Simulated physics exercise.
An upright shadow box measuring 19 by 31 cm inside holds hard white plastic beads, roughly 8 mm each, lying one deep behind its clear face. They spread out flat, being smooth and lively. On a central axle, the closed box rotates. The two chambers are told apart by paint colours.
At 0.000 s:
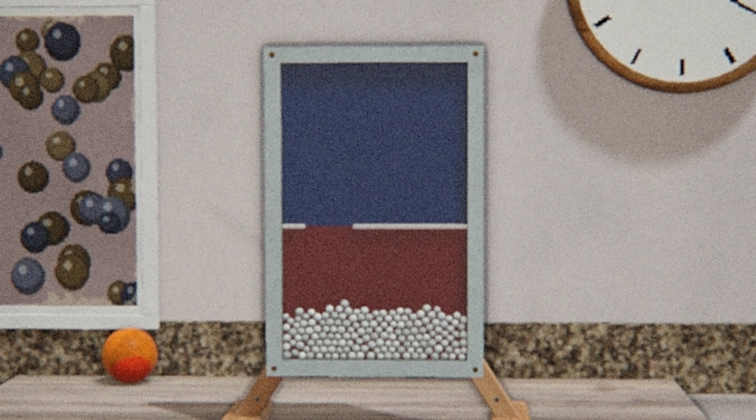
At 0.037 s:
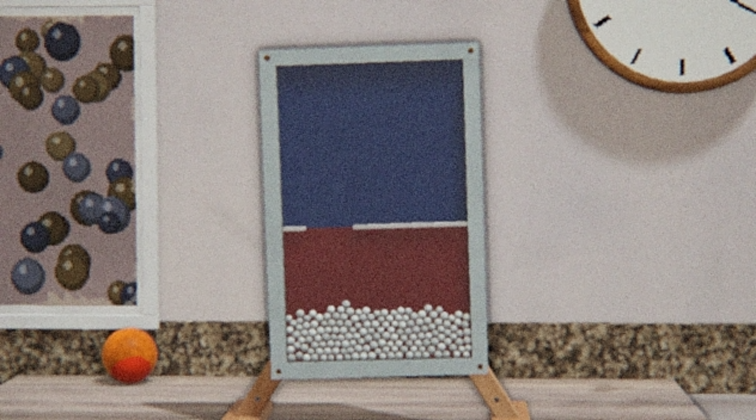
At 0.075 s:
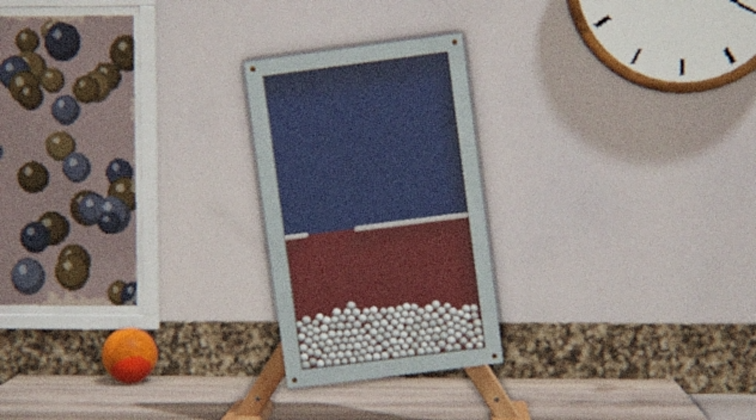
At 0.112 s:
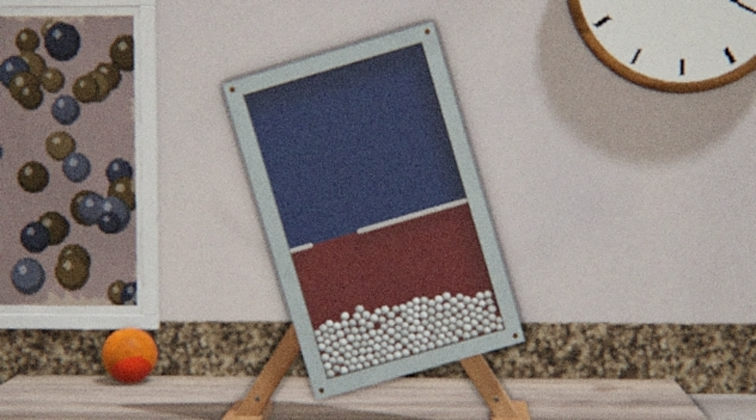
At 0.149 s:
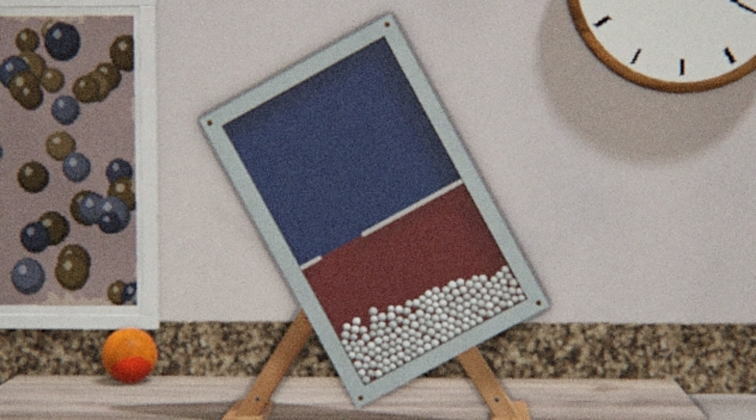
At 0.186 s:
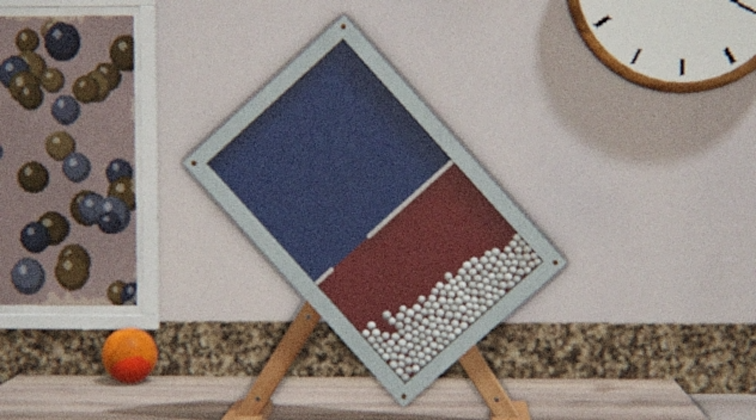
In this clip, a framed box with a blue upper chamber and a red lower chamber holding many small white beads rotates anticlockwise from level to a steep slant, and the beads stay in the red chamber, their surface sloping.
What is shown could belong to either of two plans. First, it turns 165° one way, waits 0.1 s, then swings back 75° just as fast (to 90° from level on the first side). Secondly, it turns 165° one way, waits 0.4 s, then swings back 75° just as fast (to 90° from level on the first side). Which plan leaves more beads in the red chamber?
I'd take the earlier of the plans.
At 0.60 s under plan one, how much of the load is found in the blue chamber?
The share there is around 30 percent.
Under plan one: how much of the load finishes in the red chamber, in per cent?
That comes to near 30 percent.
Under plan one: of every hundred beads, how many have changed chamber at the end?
70 %.
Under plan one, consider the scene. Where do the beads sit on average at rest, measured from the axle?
Left: About 4 cm; below: About 7 cm.
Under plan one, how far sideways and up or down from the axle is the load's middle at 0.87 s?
I'd put it near 3 centimetres to the left and 8 centimetres below.
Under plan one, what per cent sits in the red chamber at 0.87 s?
It works out at roughly 30 per cent.
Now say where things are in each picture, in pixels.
The first picture shows level; about 160 beads; beads centred (374, 335); top one (344, 304); red (375, 293), blue (374, 145).
The second picture shows turned 2° anticlockwise; beads centred (377, 335); top one (346, 305).
The third picture shows turned 7° anticlockwise; beads centred (387, 334); top one (436, 305); wall ends (282, 238) to (306, 235), (357, 229) to (471, 214).
The fourth picture shows turned 16° anticlockwise; beads centred (404, 331); top one (488, 295).
The fifth picture shows turned 29° anticlockwise; beads centred (427, 323); top one (505, 270).
The sixth picture shows turned 42° anticlockwise; beads centred (451, 308); top one (517, 238); red (429, 272), blue (330, 162).
Plan one. After 0.60 s, it stands 165° anticlockwise; the beads' middle is 4 cm right of and 1 cm above the centre; red 70 %, blue 30 %.
After 0.87 s, it stands 128° anticlockwise; the beads' middle is 3 cm left of and 8 cm below the centre; red 30 %, blue 70 %.
After 1.05 s, it stands 90° anticlockwise; the beads' middle is 6 cm left of and 6 cm below the centre; red 30 %, blue 70 %.
Settled by 1.8 s, it stands 90° anticlockwise; red 30 %, blue 70 %.
Plan two would end with red 15 %, blue 85 %.
